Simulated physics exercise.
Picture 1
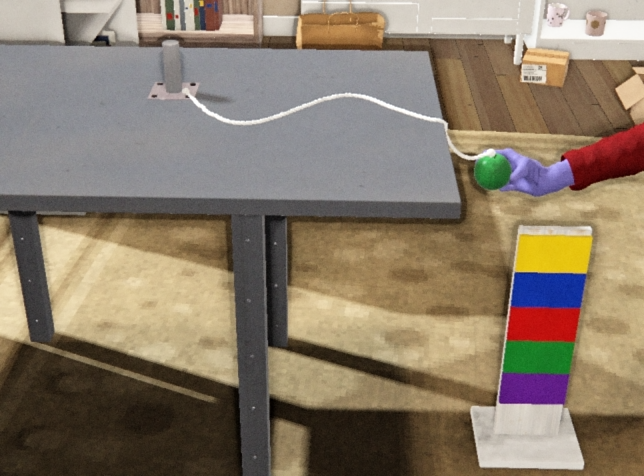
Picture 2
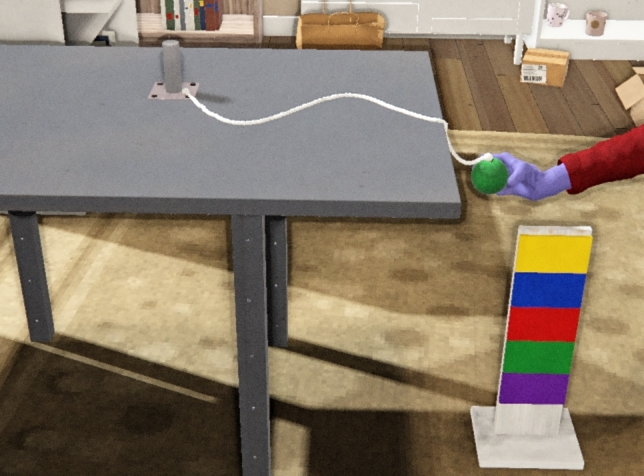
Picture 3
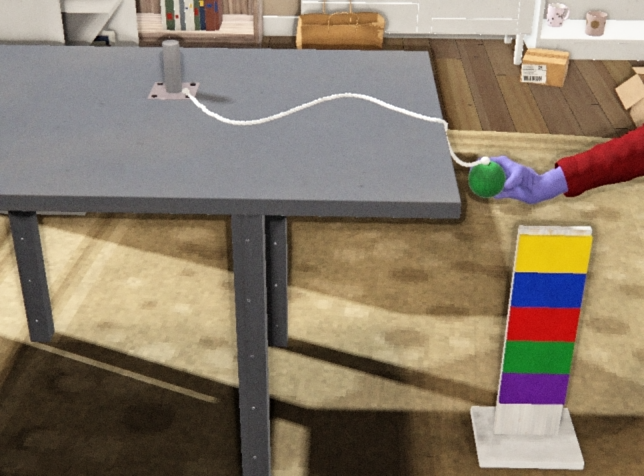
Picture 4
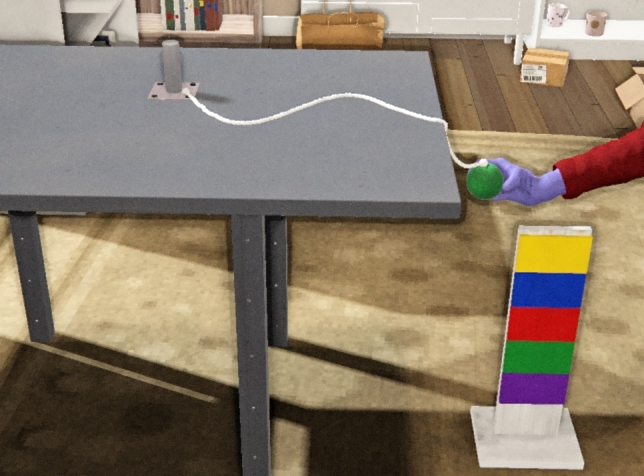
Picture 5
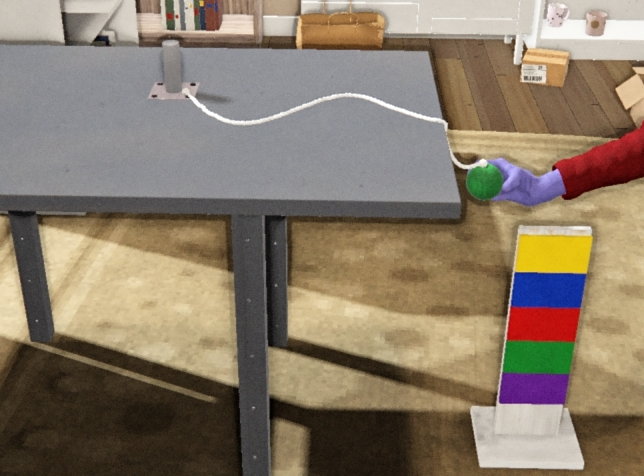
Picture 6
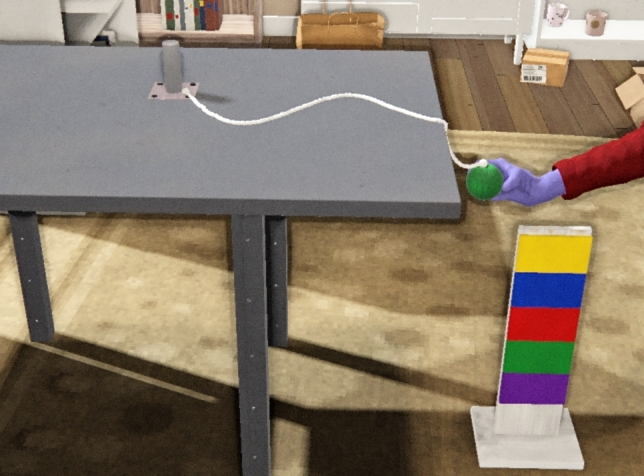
To begin with, a purple-gloved hand in a red sleeve holds a green ball-like object, tied by a white cord to a post on a gray table, just past the table's right edge above a colored scale. The hand shifts it very slightly left, then stays still, the cord lying slack.
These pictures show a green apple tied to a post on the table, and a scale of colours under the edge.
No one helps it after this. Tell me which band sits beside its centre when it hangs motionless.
The blue one sits beside it.
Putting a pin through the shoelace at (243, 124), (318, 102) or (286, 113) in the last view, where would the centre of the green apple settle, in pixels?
Result per try (px, approx.): (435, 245); (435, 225); (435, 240).
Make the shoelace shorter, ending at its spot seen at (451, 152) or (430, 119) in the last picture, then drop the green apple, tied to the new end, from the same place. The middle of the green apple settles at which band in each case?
One after the other, yellow; no band.
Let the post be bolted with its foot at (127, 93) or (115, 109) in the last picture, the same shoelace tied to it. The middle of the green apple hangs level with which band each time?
First try: Yellow; second try: Yellow.
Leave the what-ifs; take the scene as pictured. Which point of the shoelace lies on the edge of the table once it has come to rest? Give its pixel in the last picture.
Pixel (375, 101) or thereabouts.
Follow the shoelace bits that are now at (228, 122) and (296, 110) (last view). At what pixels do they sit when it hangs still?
The first one ends up at (274, 101) and the second one at (350, 110).
Soon after, apple near (460, 275); level with blue.
After that, apple near (415, 279); level with blue.
In the end, apple near (435, 283); level with blue. Its middle rests at the blue band.
